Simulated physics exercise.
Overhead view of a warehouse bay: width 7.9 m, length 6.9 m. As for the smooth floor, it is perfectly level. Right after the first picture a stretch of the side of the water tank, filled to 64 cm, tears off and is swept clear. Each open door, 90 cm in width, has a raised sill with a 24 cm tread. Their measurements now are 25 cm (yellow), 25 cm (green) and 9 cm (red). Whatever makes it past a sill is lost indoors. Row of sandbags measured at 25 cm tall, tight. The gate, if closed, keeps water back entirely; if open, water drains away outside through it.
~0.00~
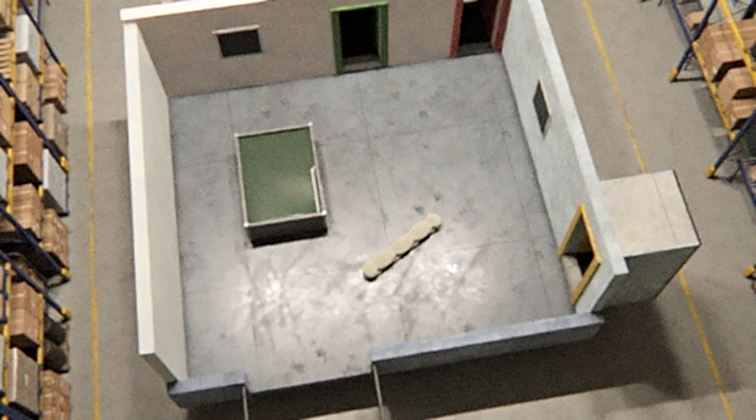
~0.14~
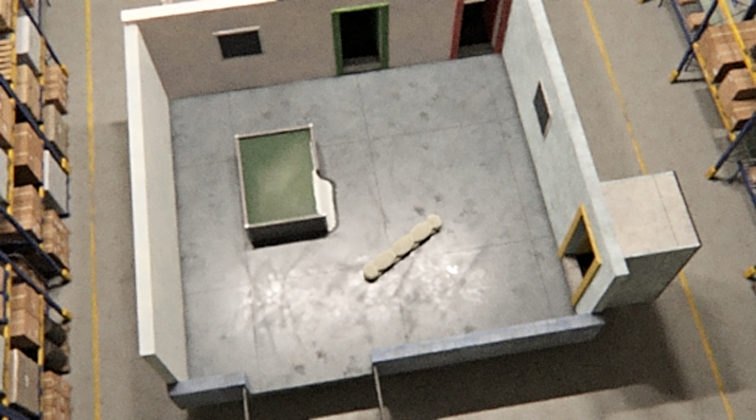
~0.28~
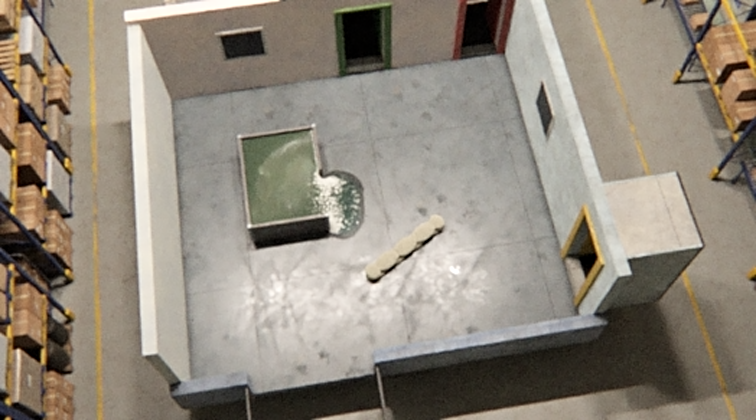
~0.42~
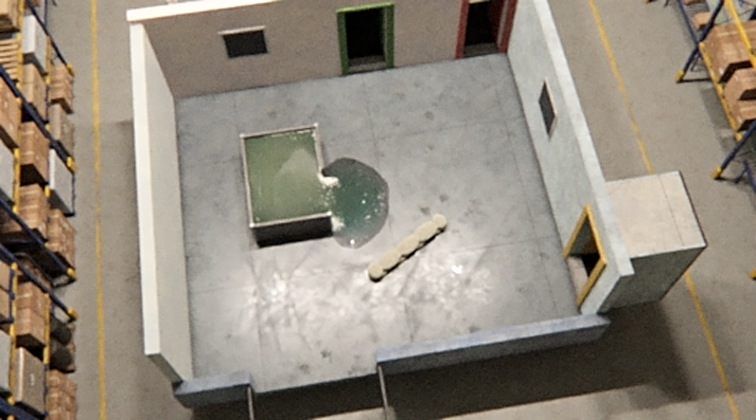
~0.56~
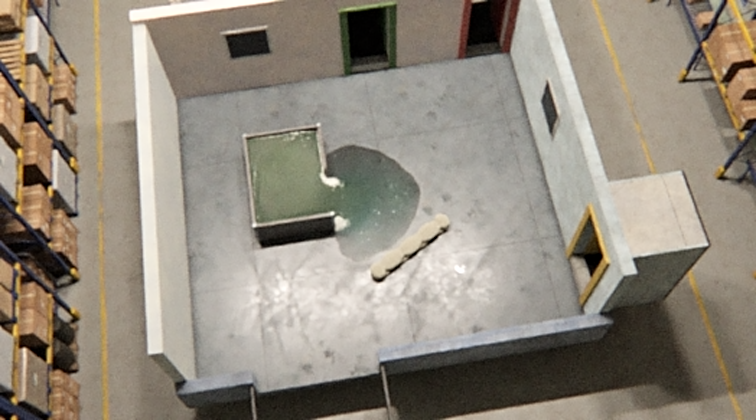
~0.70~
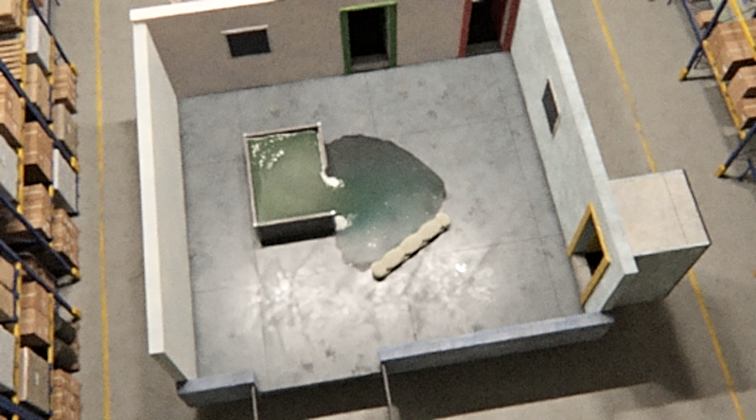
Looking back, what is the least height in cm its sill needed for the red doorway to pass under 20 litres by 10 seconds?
Some 19 cm would have done it.
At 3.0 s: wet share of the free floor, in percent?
About 35 per cent.
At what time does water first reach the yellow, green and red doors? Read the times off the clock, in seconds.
Times: Yellow = 2.6 s, green = 5.0 s, red = 3.0 s.
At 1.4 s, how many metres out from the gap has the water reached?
Roughly 4.6 m from the gap.
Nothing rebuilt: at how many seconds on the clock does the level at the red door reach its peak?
Roughly at 3.6 s.
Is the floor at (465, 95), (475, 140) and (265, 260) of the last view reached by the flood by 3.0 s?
So, in order, I'd say got wet, then got wet, then stayed dry.
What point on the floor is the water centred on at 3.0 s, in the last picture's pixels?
The water is centred near (383, 183).
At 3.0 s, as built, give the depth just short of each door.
In cm: Yellow 3, green 0, red 1.
After 1.4 s water covers 20 % of the floor, deepest (34 cm) near (395, 247); it has not reached the red door.
After 3.0 s water covers 35 % of the floor, deepest (23 cm) near (527, 129); 1 cm at the red door, 0 litres in over its 9 cm sill.
After 10.0 s water covers 85 % of the floor, deepest (8 cm) near (179, 126); 7 cm at the red door, 147 litres in over its 9 cm sill.
At the red door as built, the water arrived by 3.0 s and peaked near 23 cm at 3.6 s.
Run again over the same 10 s with other heights there, 36 litres in over 16.5 cm, 7 litres over 22.5 cm. The limit of 20 litres is kept from about 19 cm up.
